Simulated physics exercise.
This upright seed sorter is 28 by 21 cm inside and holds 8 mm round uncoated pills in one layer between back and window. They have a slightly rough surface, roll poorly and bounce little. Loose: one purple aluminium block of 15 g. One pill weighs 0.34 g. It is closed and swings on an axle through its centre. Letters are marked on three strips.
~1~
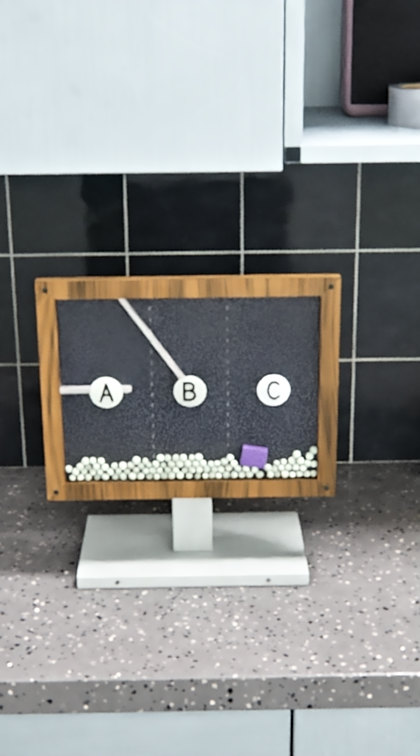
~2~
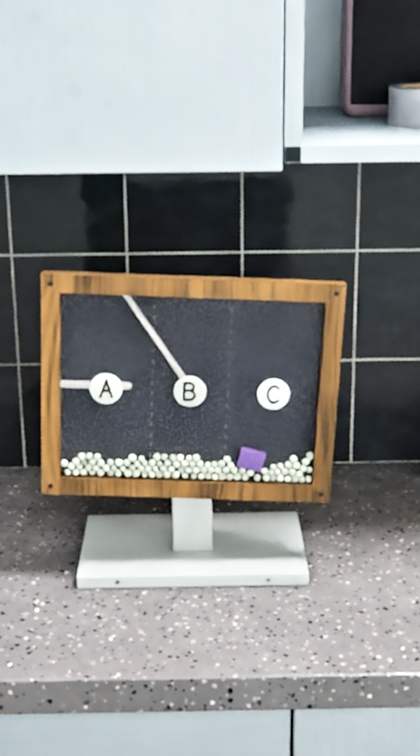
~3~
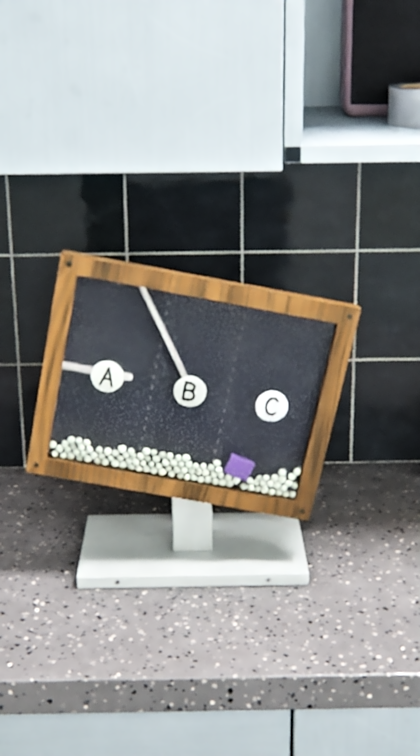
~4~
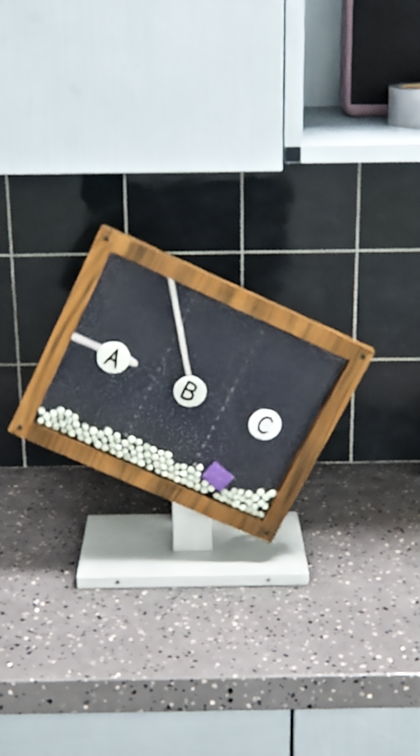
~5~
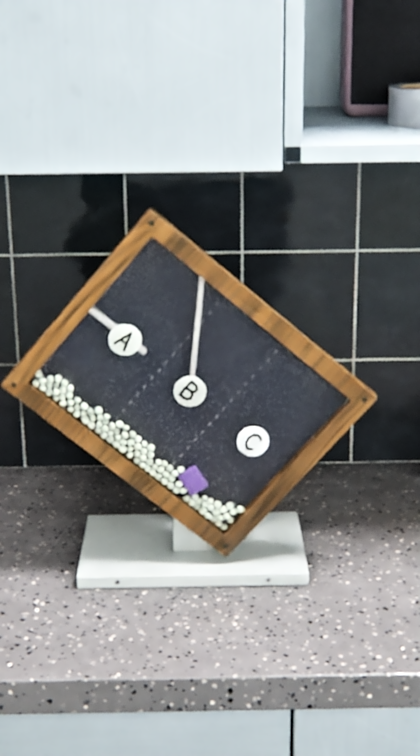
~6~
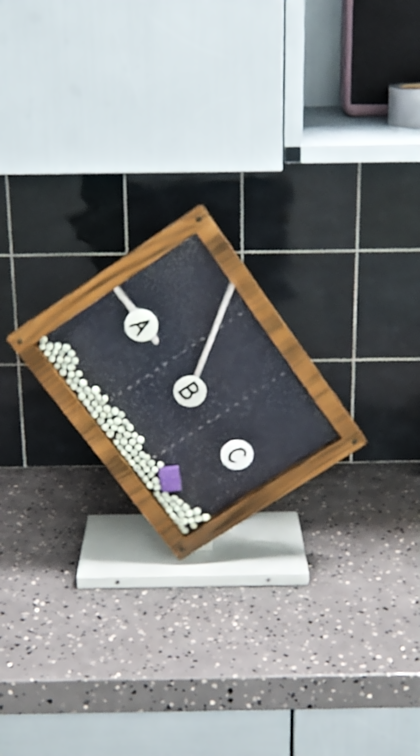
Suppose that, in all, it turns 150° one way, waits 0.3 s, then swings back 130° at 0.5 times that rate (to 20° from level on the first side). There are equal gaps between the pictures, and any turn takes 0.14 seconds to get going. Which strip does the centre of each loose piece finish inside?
I would say C.
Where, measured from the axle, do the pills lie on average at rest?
It lies close to 6 centimetres right and 10 centimetres below.
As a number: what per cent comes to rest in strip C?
Something like 85 per cent finishes there.
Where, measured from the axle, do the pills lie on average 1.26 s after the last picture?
Some 6 cm right and 10 cm below.
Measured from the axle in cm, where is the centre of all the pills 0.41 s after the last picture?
Roughly 7 centimetres to the left and 8 centimetres below.
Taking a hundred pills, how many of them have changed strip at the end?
I'd guess roughly 65 percent, give or take.
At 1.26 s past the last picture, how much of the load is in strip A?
Close to 0 % of the load.
Then, 0.41 s after the last picture, it stands 150° clockwise; the pills' middle is 7 cm left of and 8 cm below the centre; C 95 %; purple block in C.
Then, 1.26 s after the last picture, it stands 85° clockwise; the pills' middle is 6 cm right of and 10 cm below the centre; C 100 %; purple block in C.
Then, 1.81 s after the last picture, it stands 20° clockwise; the pills' middle is 7 cm right of and 10 cm below the centre; B 5 %, C 95 %; purple block in C.
All still 2.4 s after it, it stands 20° clockwise; A 0 %, B 15 %, C 85 %; purple block in C.
